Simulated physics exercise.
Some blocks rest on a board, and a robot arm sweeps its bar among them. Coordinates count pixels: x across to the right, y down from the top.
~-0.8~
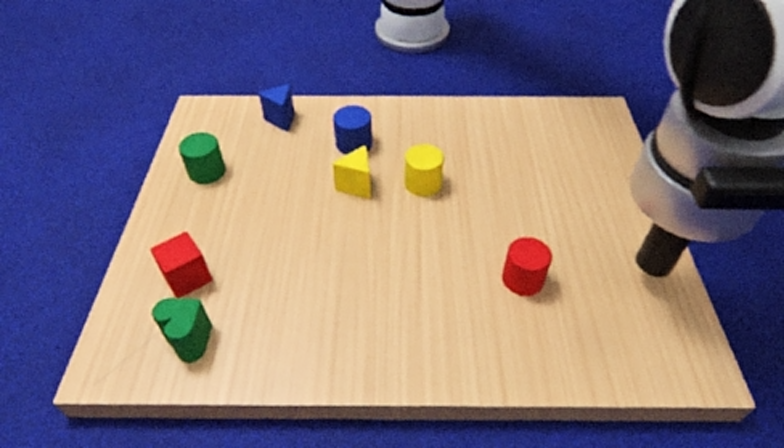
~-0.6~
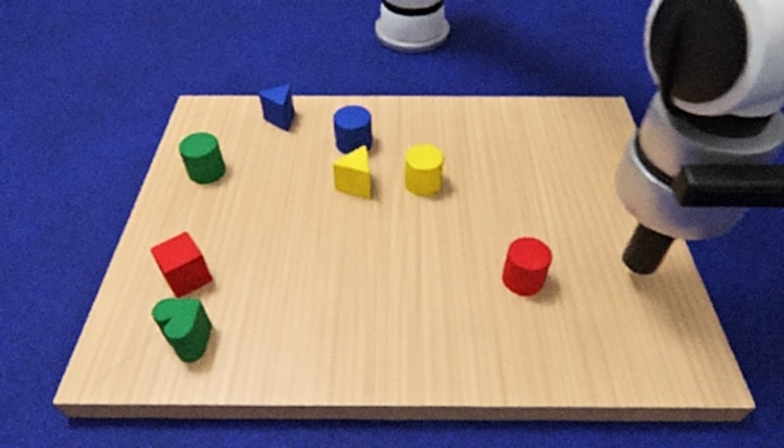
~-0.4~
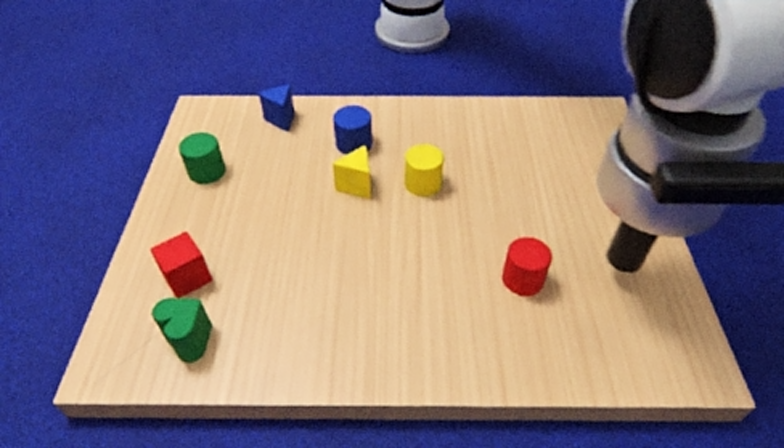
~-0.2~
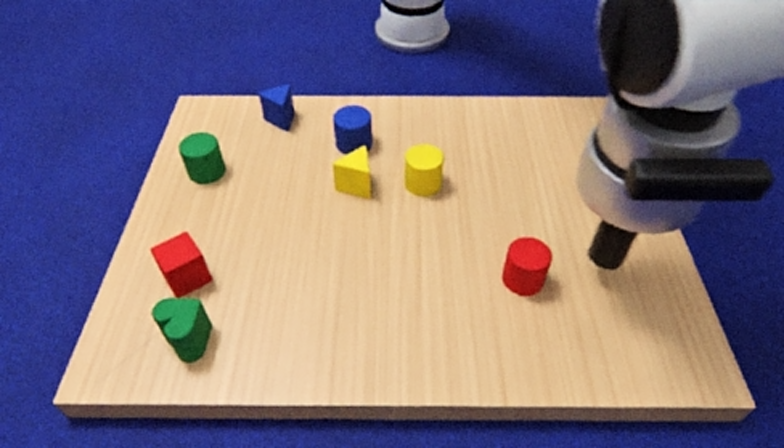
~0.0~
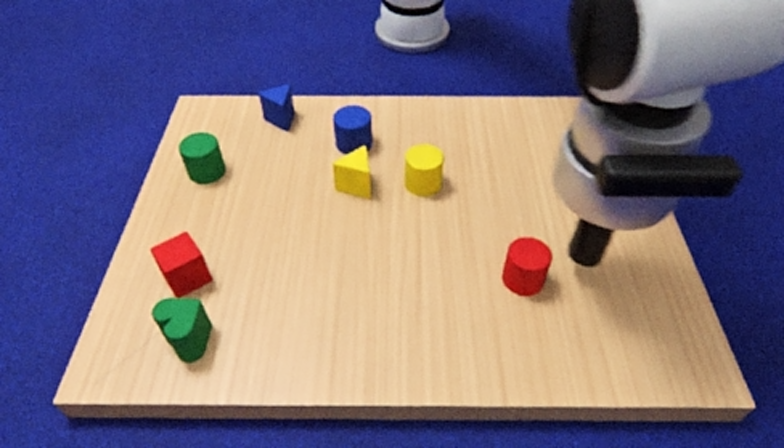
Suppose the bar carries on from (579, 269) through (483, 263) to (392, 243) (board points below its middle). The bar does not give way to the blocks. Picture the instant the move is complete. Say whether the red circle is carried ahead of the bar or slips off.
It comes off the bar's front.
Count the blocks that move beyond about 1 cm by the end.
The number is one.
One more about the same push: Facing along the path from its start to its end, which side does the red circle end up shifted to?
It's pushed left.
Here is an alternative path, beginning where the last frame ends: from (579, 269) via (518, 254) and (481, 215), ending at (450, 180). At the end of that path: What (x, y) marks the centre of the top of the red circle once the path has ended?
I predict (505, 252).
The first path, step by step. One third of the way, bar at (518, 251); red circle at (493, 260).
Two thirds of the way, bar at (453, 242); red circle at (467, 265).
At the end, bar at (392, 227); yellow triangle in place; red circle at (467, 265).
